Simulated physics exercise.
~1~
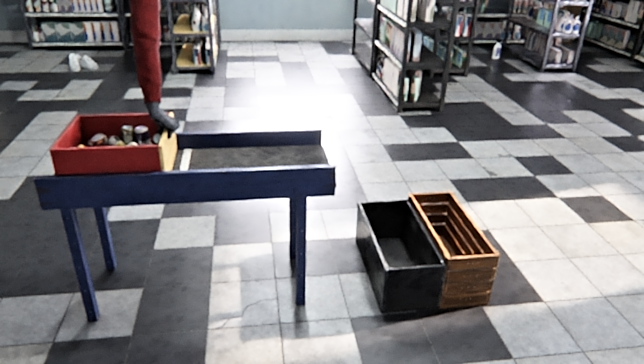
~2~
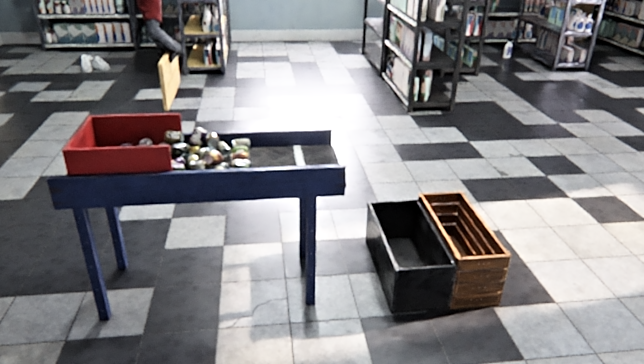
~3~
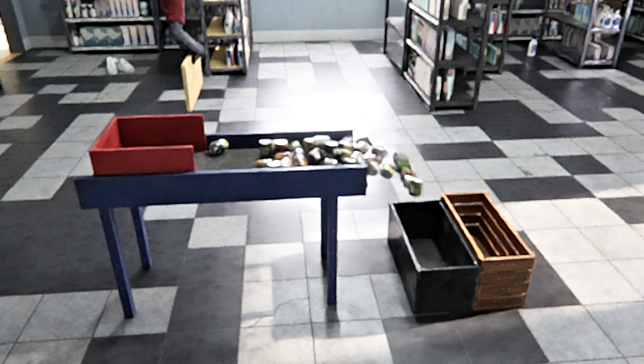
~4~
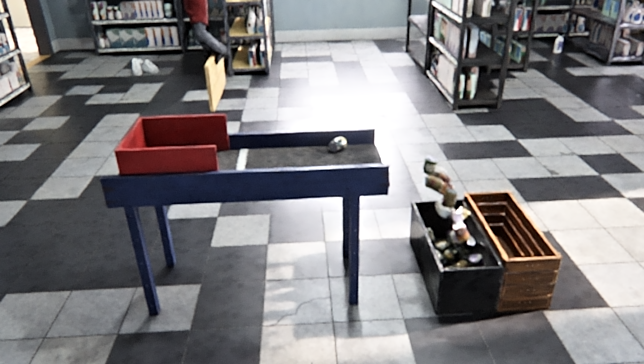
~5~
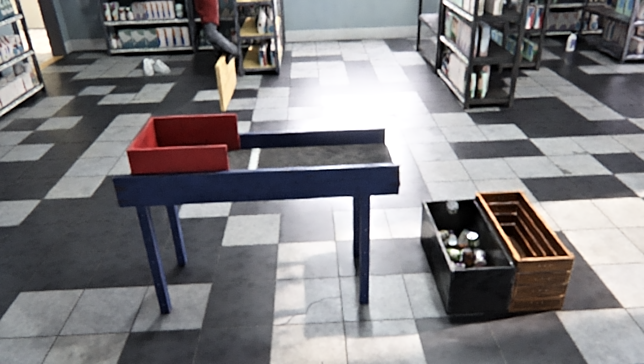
Small cans spill from a red pen, ride the blue-sided belt right, and drop into the black box.
